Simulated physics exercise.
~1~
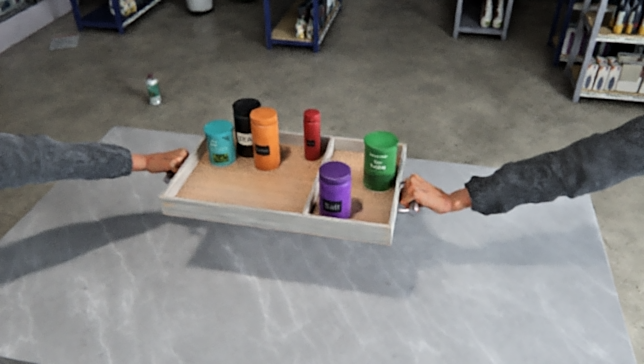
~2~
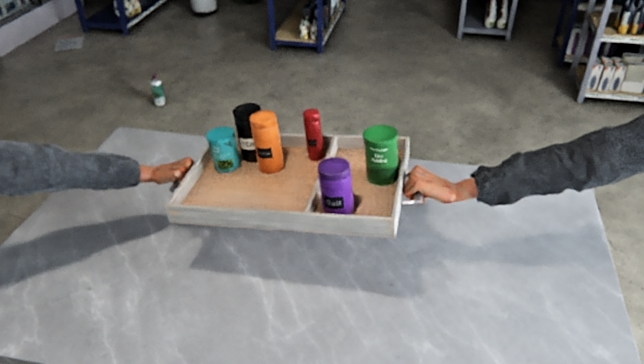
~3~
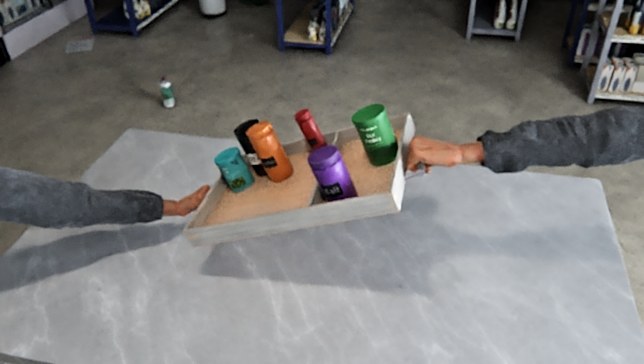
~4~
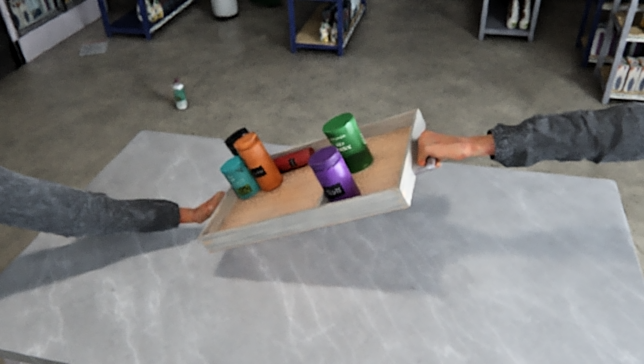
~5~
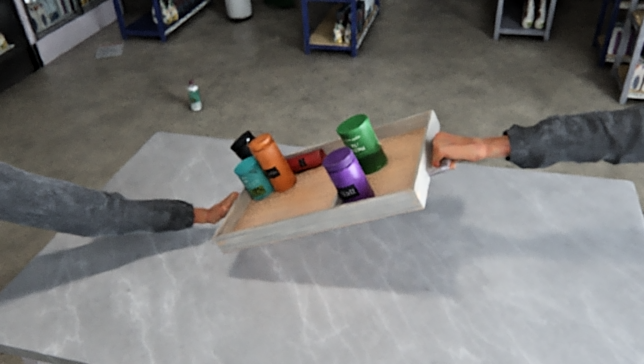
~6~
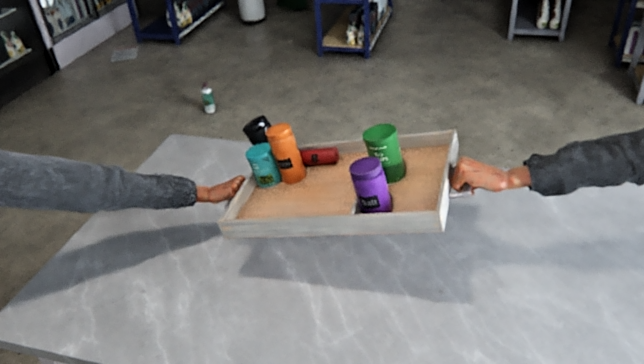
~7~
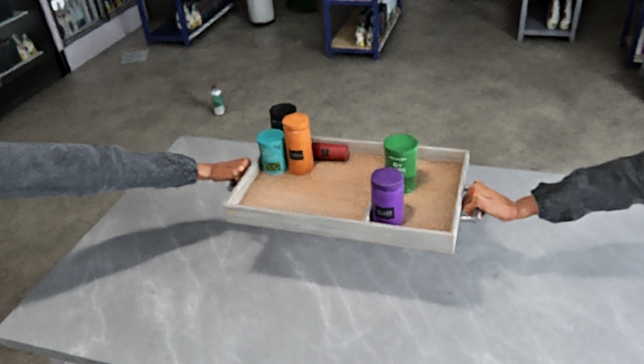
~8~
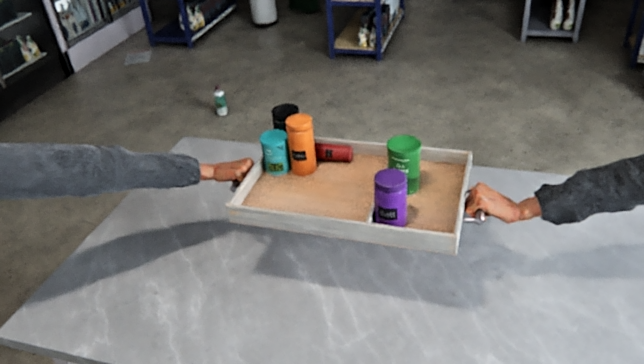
We see two hands holding a wooden tray of six colourful containers above a grey table, tilting it down to the left so the red one topples and others slide, then levelling it, with the red container still lying on its side and the rest upright.
